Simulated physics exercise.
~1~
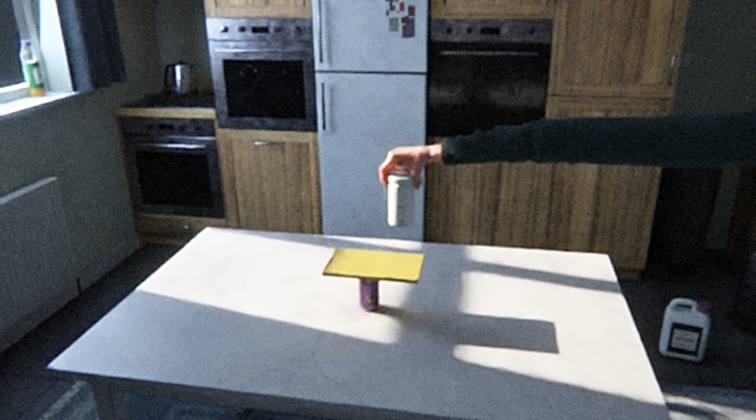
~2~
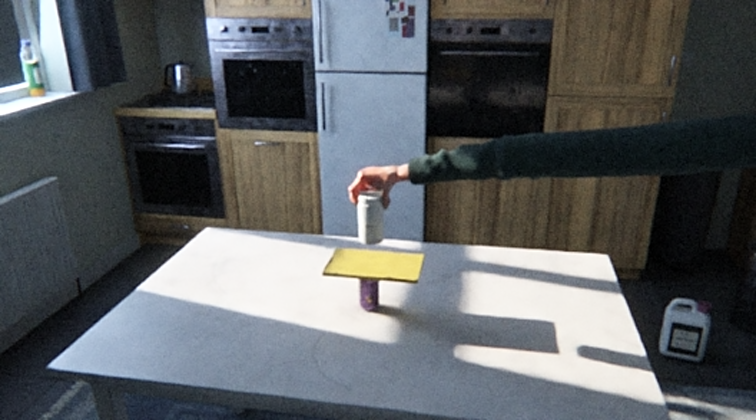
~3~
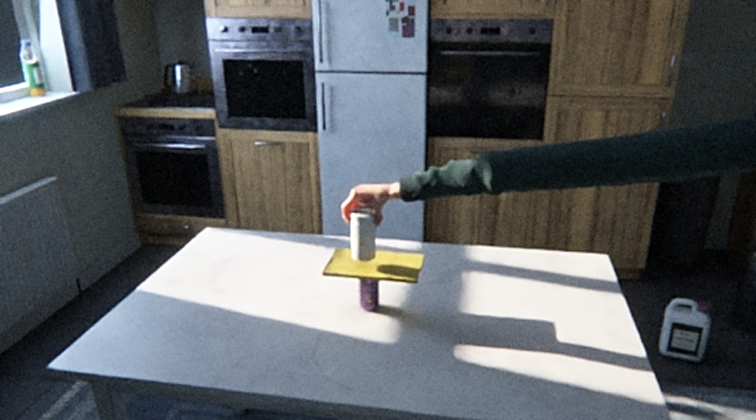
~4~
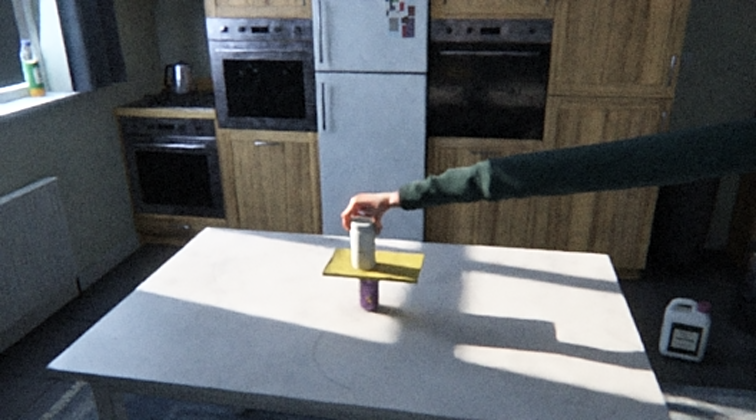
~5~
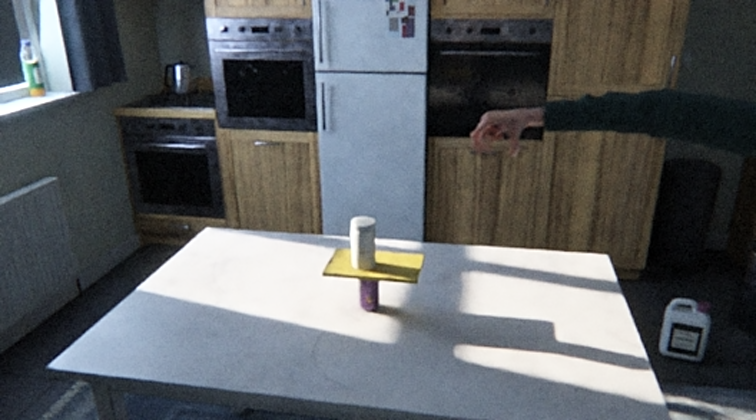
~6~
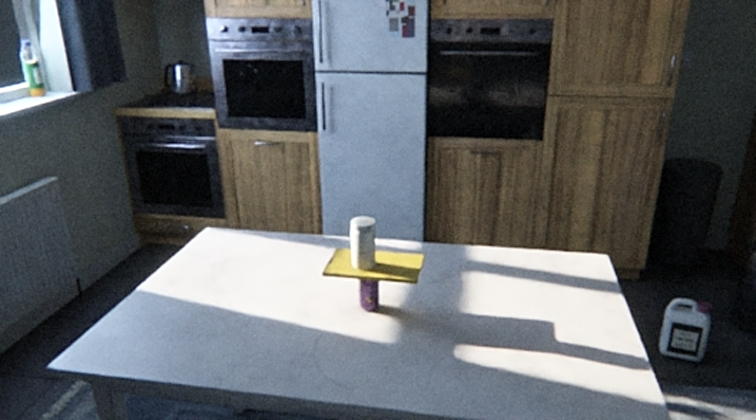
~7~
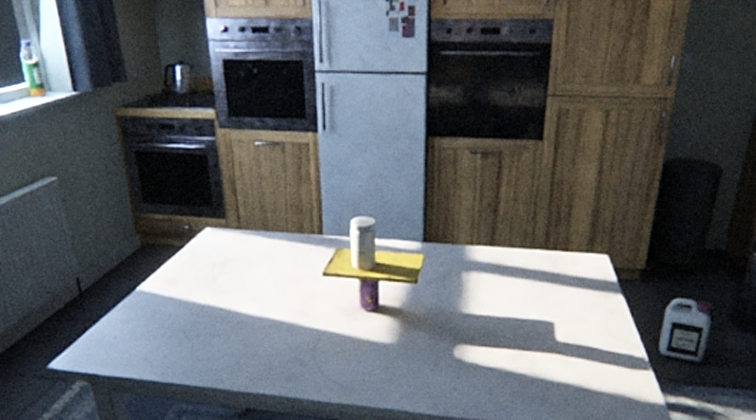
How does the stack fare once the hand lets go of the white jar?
The stack stays up, with the white jar standing upright on the yellow board and the board still balanced on the purple can.
